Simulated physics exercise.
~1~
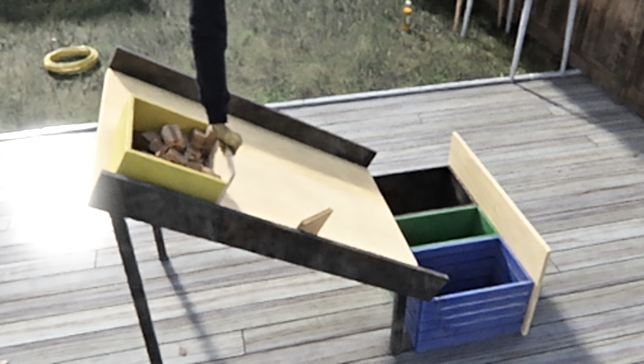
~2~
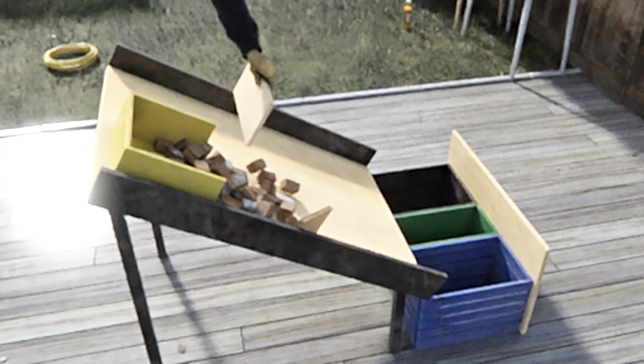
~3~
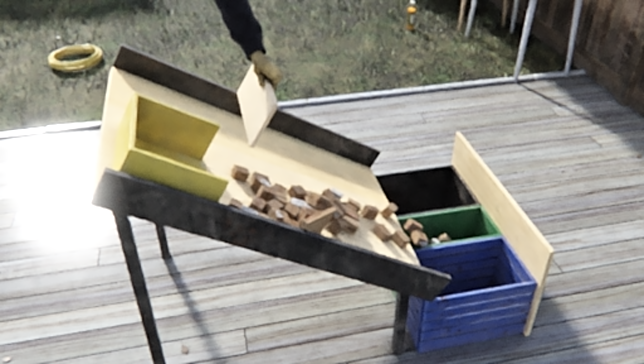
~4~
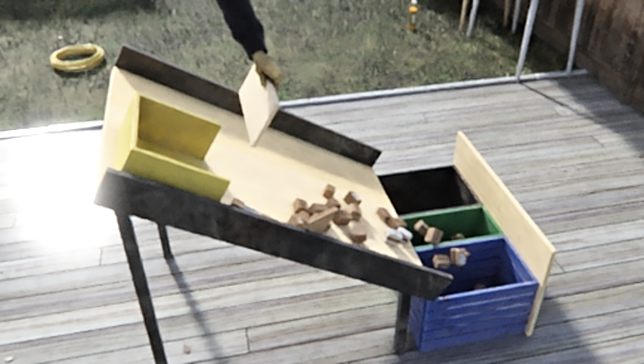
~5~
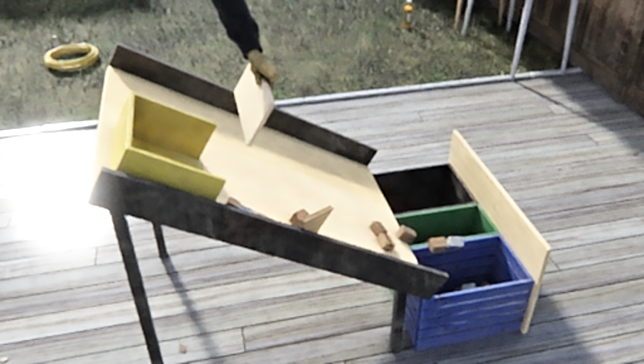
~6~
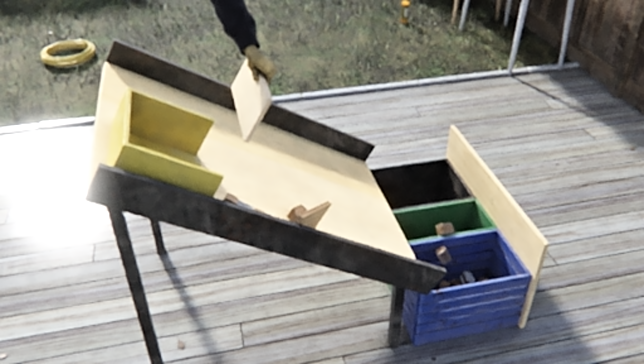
In this clip, a gloved hand lifts a board from a yellow pen on a sloping table, and small brown blocks tumble down past an angled piece, dropping into the green and blue bins while the black one appears empty, with a few blocks left on the slope.
